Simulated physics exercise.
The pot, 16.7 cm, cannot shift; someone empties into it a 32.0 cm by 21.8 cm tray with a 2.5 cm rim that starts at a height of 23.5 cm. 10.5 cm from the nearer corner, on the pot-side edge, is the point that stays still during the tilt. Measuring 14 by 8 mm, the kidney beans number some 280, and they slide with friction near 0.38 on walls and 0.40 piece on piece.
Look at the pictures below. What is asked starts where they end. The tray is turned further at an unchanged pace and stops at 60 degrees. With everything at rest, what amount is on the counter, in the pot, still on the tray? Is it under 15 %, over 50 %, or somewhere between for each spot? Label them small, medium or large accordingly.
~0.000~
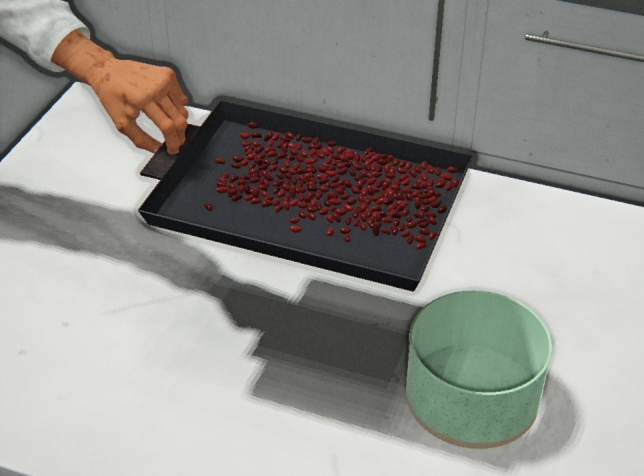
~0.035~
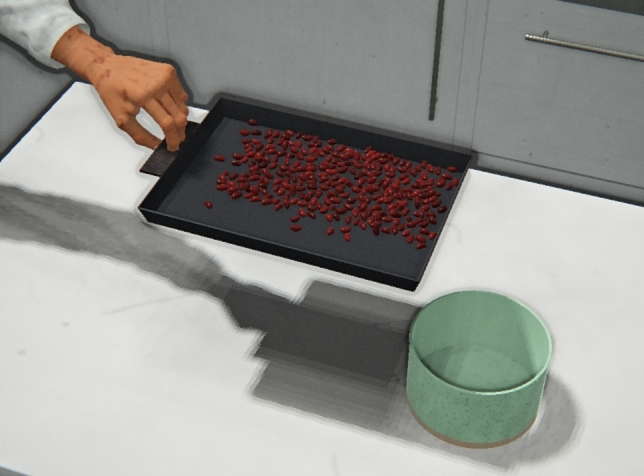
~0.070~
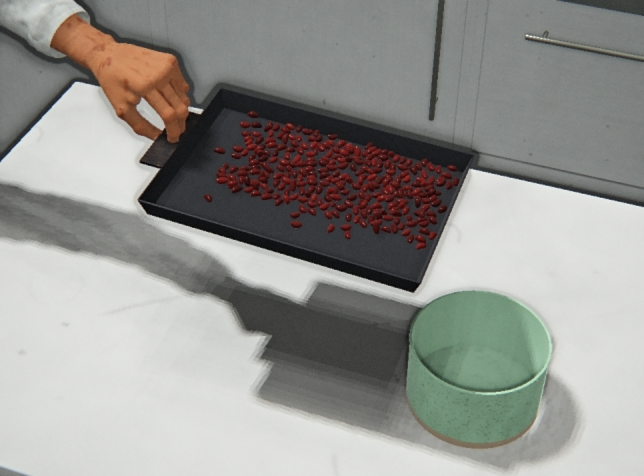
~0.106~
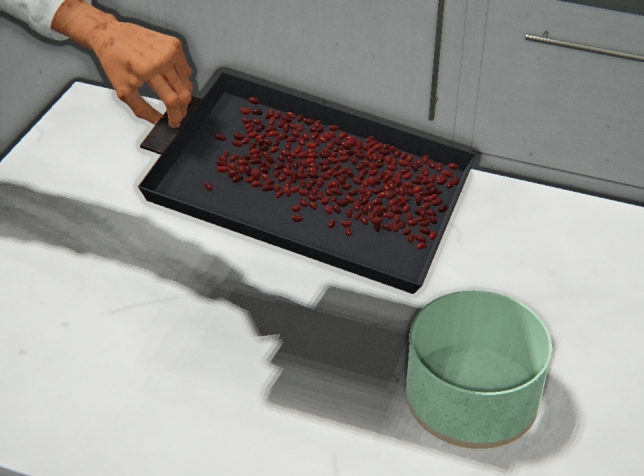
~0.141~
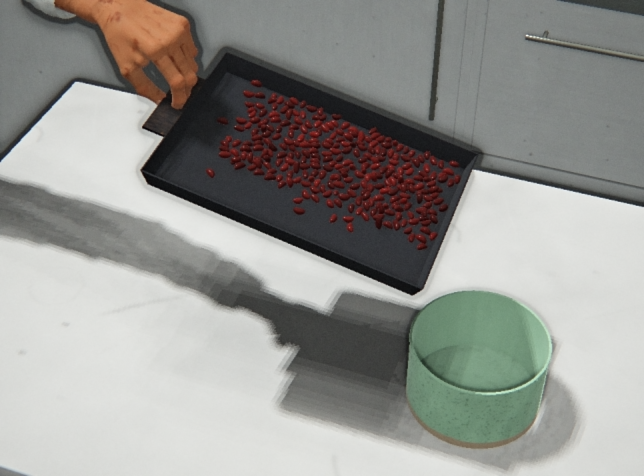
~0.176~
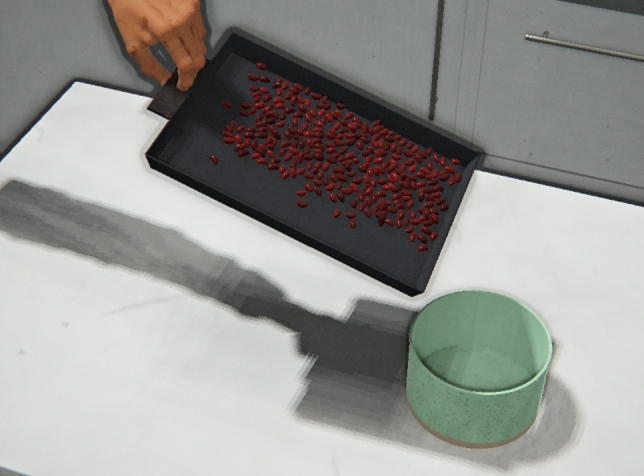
Counter - medium, pot - medium, tray - medium.
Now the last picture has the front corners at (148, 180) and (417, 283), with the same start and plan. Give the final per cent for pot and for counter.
Pot 20 % / counter 40 %.
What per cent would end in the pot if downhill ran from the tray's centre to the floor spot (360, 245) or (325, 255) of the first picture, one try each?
Roughly 20 % for the first direction, roughly 0 % for the second.
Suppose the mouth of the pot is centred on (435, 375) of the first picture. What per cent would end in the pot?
40 %.
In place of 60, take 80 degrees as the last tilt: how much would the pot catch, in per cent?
It would land at about 60 percent.
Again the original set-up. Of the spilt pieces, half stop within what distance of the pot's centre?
About 26 centimetres.
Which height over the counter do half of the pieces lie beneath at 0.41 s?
Roughly 32 cm.
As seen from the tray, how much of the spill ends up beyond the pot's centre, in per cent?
About 80 per cent.
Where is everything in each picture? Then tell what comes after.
Tray tilt 0 degrees, front corners at (147, 208) and (415, 275); middle of the pieces at (335, 186); pot at (481, 340), in the first frame.
Tray tilt 1 degrees, front corners at (146, 205) and (415, 275); middle of the pieces at (335, 185), in the second frame.
Tray tilt 3 degrees, front corners at (146, 198) and (416, 276), lowest corner right front; middle of the pieces at (335, 181), in the third frame.
Tray tilt 8 degrees, front corners at (147, 185) and (417, 279), lowest corner right front; middle of the pieces at (336, 175), in the fourth frame.
Tray tilt 13 degrees, front corners at (150, 169) and (418, 281), lowest corner right front; middle of the pieces at (338, 167), in the fifth frame.
Tray tilt 19 degrees, front corners at (154, 153) and (419, 284), lowest corner right front; middle of the pieces at (342, 160); pot at (481, 340). Its pace works out near 165 degrees a second, in the sixth frame.
After 0.32 s, tilt 43 degrees; the tray holds 100 %, the pot 0 %.
Then, at 0.41 s, tilt 56 degrees; the tray holds 100 %, the pot 0 %.
Then, at 0.64 s, tilt 60 degrees; the tray holds 65 %, the pot 0 %.
By 2.2 s all is still; counter 25 %, pot 35 %, tray 40 %.
